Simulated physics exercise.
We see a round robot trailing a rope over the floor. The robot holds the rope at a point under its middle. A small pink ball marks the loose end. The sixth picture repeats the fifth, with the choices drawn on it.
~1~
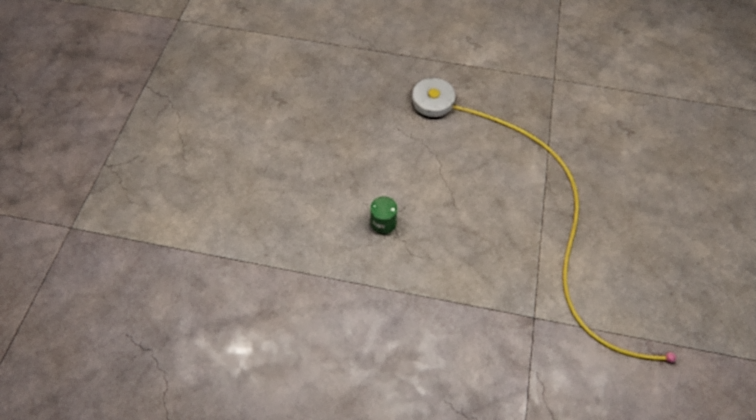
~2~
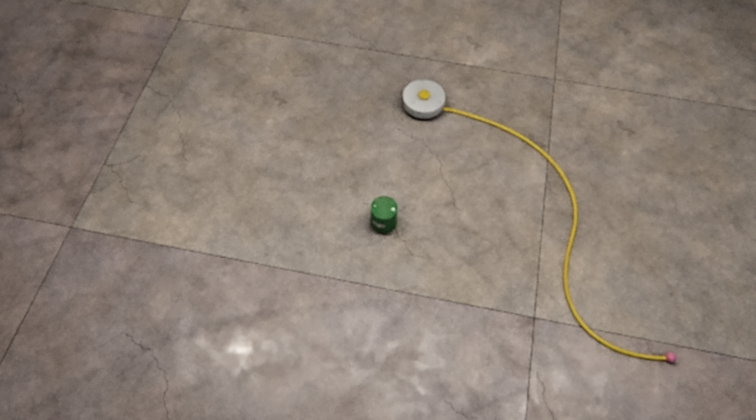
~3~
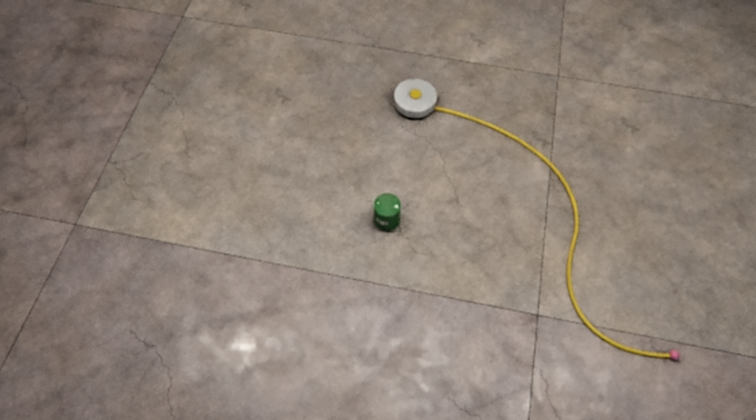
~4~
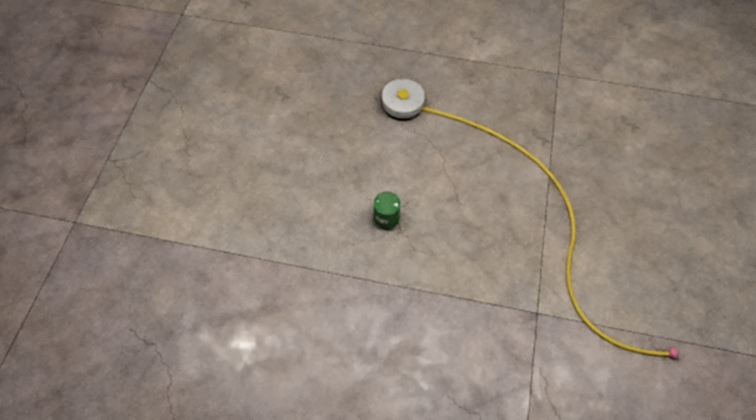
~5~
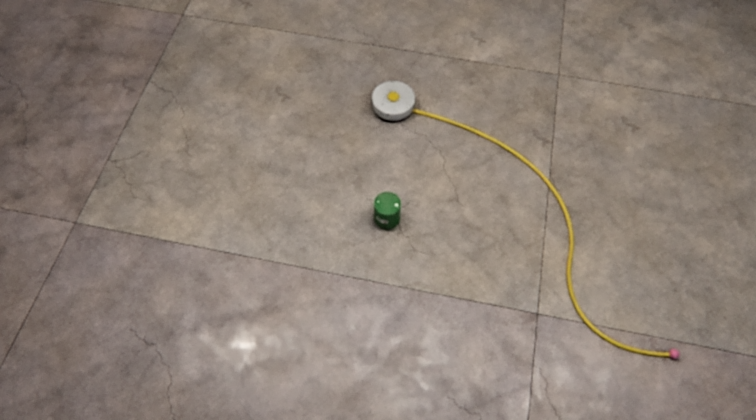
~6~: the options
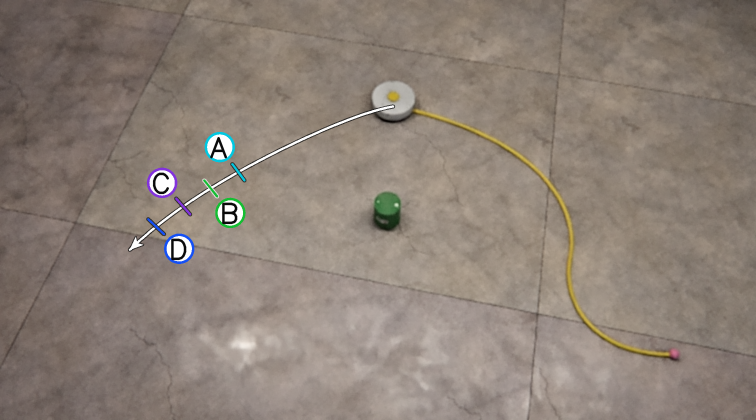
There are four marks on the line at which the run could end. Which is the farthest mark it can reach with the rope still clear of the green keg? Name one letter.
B is the last safe stop.
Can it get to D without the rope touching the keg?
No.
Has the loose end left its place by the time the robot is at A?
By then, yes.
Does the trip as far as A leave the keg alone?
For that mark, yes.
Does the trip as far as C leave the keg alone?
For that mark, no.
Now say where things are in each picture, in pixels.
In the first frame, green keg (384, 215); robot (433, 98); free end (671, 358).
In the second frame, robot (424, 100); free end (671, 358).
In the third frame, robot (415, 99); free end (675, 355).
In the fourth frame, robot (403, 99); free end (674, 353).
In the fifth frame, robot (393, 102); free end (674, 354); green keg (387, 211).
On the marked copy, A at (238, 172); B at (211, 188); C at (183, 206); D at (156, 227); the route from (393, 106) via (258, 162) to (130, 250).
Taking B. A third of the way, robot (328, 123), middle of the rope (515, 204), free end (672, 354).
Two thirds of the way, robot (265, 153), middle of the rope (467, 207), free end (649, 346).
When it is over, robot (209, 184), middle of the rope (422, 211), free end (617, 320); nothing has been touched.
As for the rest, A is safe but short; C brings the rope against the keg; D brings the rope against the keg.
